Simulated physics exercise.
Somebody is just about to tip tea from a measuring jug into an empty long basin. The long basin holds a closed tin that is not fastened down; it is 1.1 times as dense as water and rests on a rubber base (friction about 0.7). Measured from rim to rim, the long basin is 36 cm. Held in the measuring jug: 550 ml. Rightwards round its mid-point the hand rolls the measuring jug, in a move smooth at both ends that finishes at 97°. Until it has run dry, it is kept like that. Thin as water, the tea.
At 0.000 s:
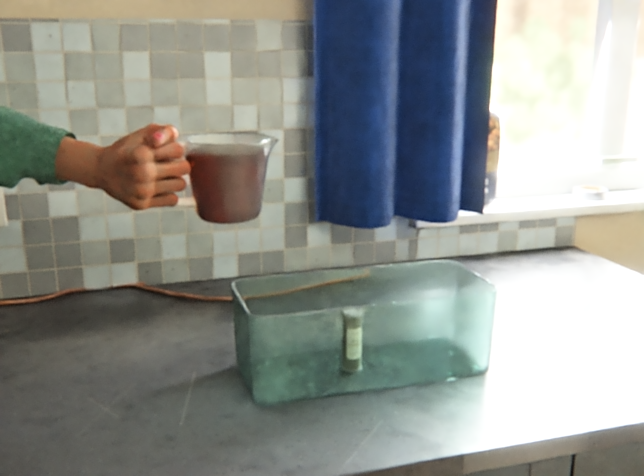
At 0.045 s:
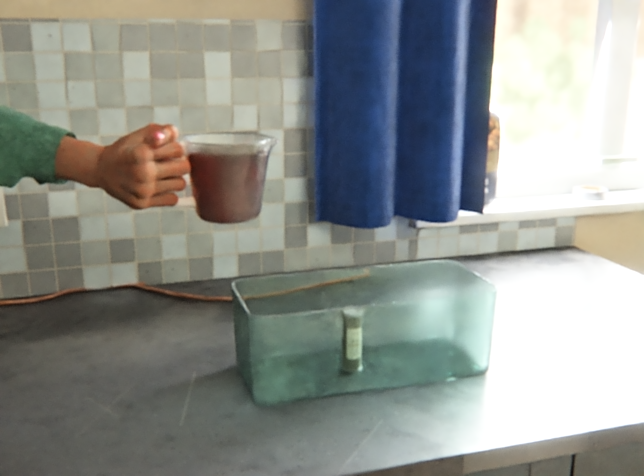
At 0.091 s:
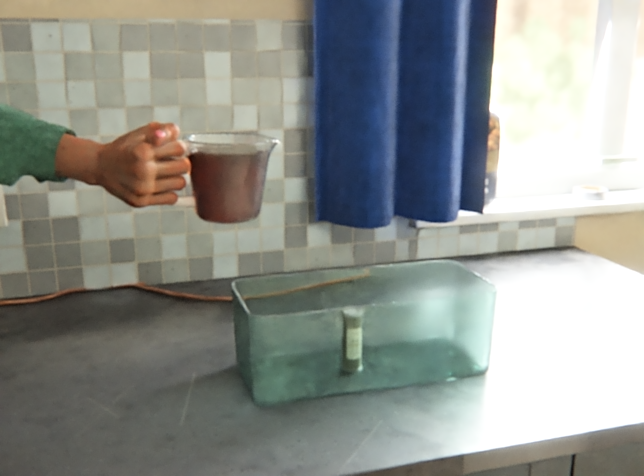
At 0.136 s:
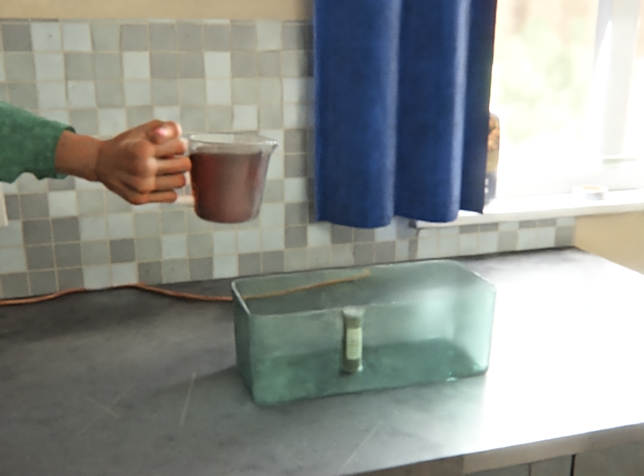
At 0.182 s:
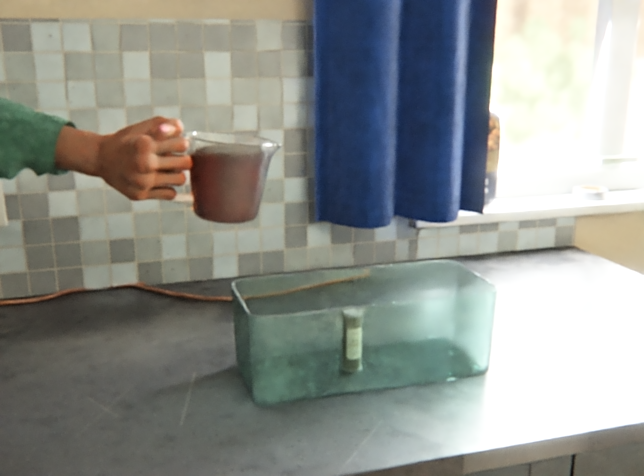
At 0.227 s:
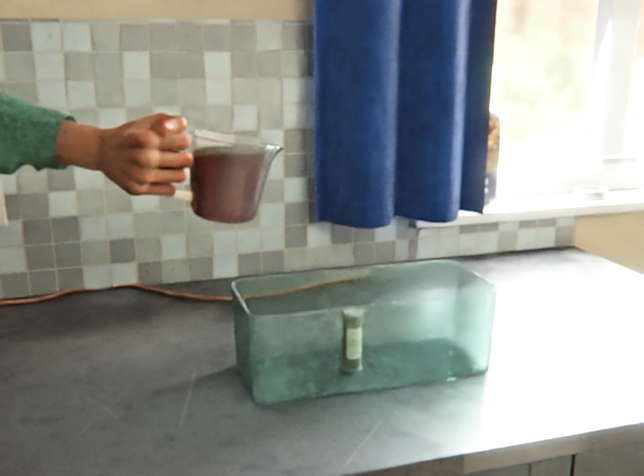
A hand in a green sleeve held a clear jug of reddish-brown tea above a counter, left of a greenish glass basin with a small tin inside, then slowly tilted the jug slightly rightwards.
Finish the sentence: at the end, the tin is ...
Lying on its side.
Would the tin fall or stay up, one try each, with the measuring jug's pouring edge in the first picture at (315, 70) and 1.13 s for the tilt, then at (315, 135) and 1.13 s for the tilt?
The tin stays vertical the first time and stays vertical the second time.
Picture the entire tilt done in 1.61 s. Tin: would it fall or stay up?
Result: Tin tipped over.
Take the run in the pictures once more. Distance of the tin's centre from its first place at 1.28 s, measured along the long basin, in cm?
Estimate: Around 9 cm.
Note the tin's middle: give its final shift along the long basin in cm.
Shift of tin centre: Approx. 8.5 cm.
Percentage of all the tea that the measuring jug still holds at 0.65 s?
About 76 percent.
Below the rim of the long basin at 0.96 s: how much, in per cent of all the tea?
Near 54 per cent of the total.
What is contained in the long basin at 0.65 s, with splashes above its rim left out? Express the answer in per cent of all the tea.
Roughly 5 percent.
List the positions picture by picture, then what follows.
It leans 0°; its right rim is at (278, 138); the tea meets the walls at (186, 152) and (266, 148); the long basin's rim runs from (240, 300) to (476, 275); the tin's top is at (352, 313), in the first frame.
It leans 0°; its right rim is at (278, 138); the tea meets the walls at (186, 152) and (266, 149), in the second frame.
It leans 2°; its right rim is at (279, 139); the tea meets the walls at (187, 151) and (266, 149), in the third frame.
It leans 3°; its right rim is at (280, 141); the tea meets the walls at (188, 151) and (267, 149), in the fourth frame.
It leans 6°; its right rim is at (282, 144); the tea meets the walls at (190, 151) and (269, 150), in the fifth frame.
It leans 9°; its right rim is at (283, 147); the tea meets the walls at (191, 153) and (272, 150), in the sixth frame.
After 0.65 s the tilt is 60° and 76 per cent is still to pour; the tin stands where it began.
After 0.96 s the tilt is 91° and 23 per cent is still to pour; the tin leans 5°.
After 1.28 s the tilt is 97° and 1 per cent is still to pour; the tin lies on its side.
After 1.63 s the tilt is 97° and 0 per cent is still to pour; the tin lies on its side.
In the end the tin lies on its side.
